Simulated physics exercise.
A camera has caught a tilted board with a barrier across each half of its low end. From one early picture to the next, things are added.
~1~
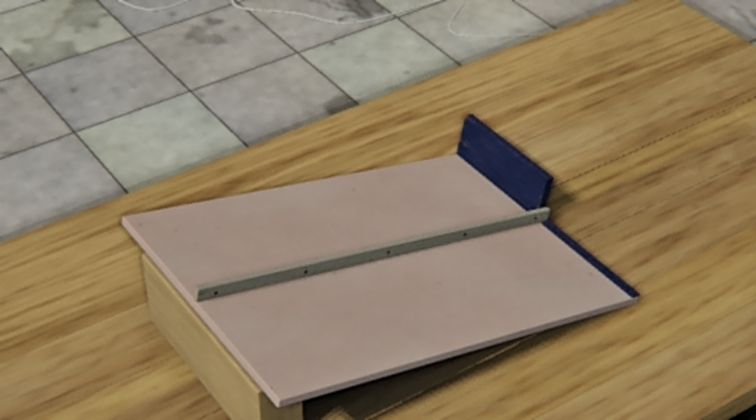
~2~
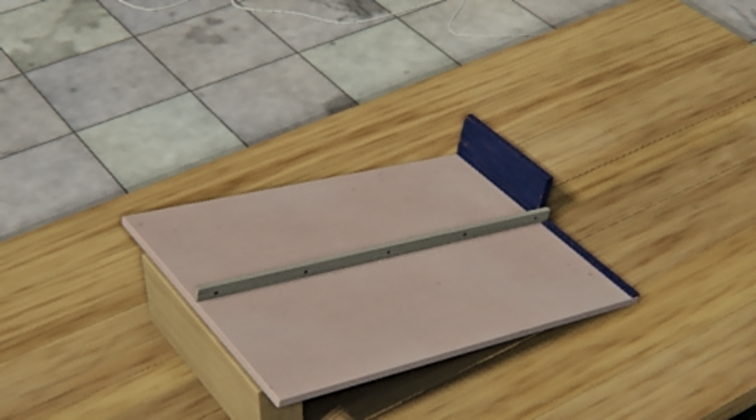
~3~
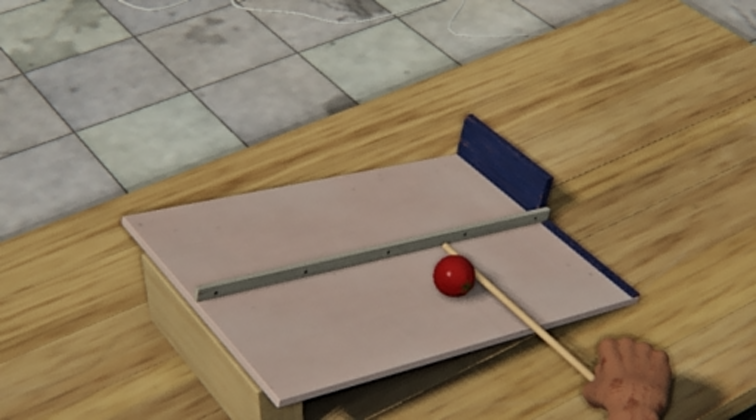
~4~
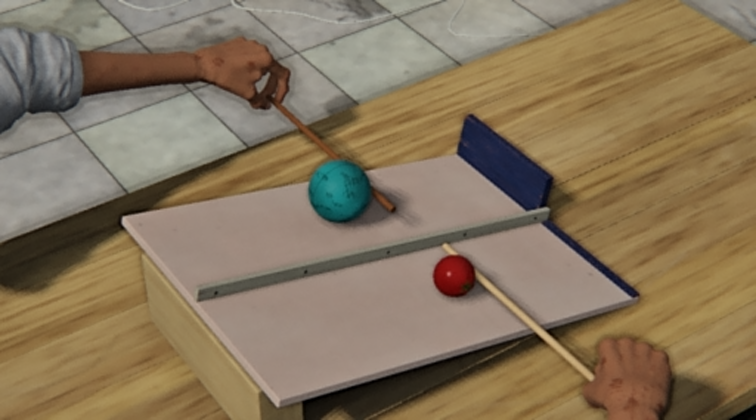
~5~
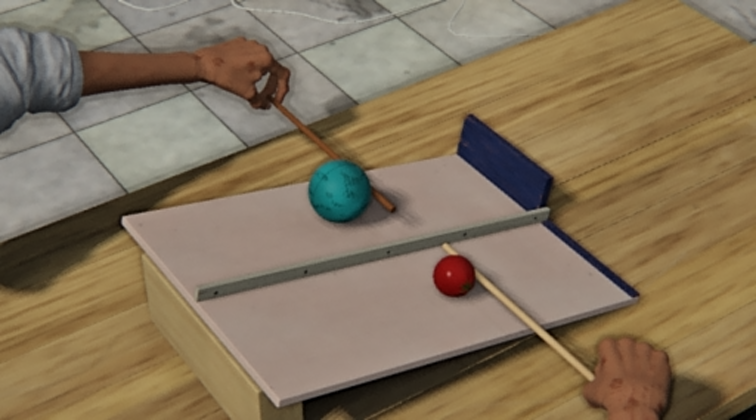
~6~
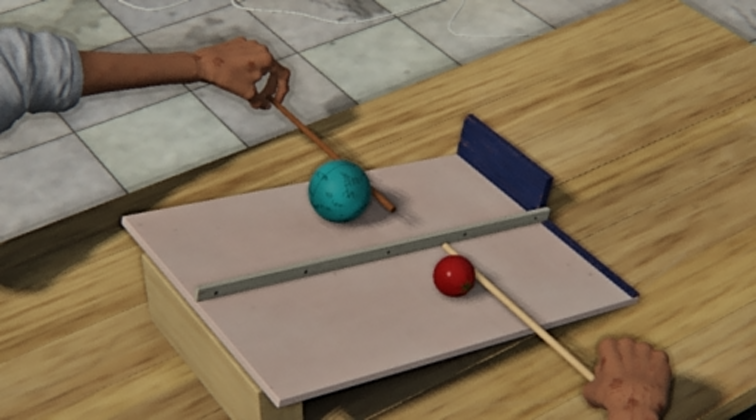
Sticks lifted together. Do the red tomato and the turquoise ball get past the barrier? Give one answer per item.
Result - red tomato drops off, turquoise ball remains aboard.
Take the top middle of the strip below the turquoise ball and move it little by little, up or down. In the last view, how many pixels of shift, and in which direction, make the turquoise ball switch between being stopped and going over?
It takes a move of about 28 pixels downwards.
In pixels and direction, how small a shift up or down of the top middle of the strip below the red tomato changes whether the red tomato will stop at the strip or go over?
Roughly 8 pixels upward.
Then, 0.66 s after the last picture, red tomato off the board near (611, 233); turquoise ball rolling on the board near (472, 167).
By the end, the red tomato rolls off the board; the turquoise ball stops on the board, near (479, 165).
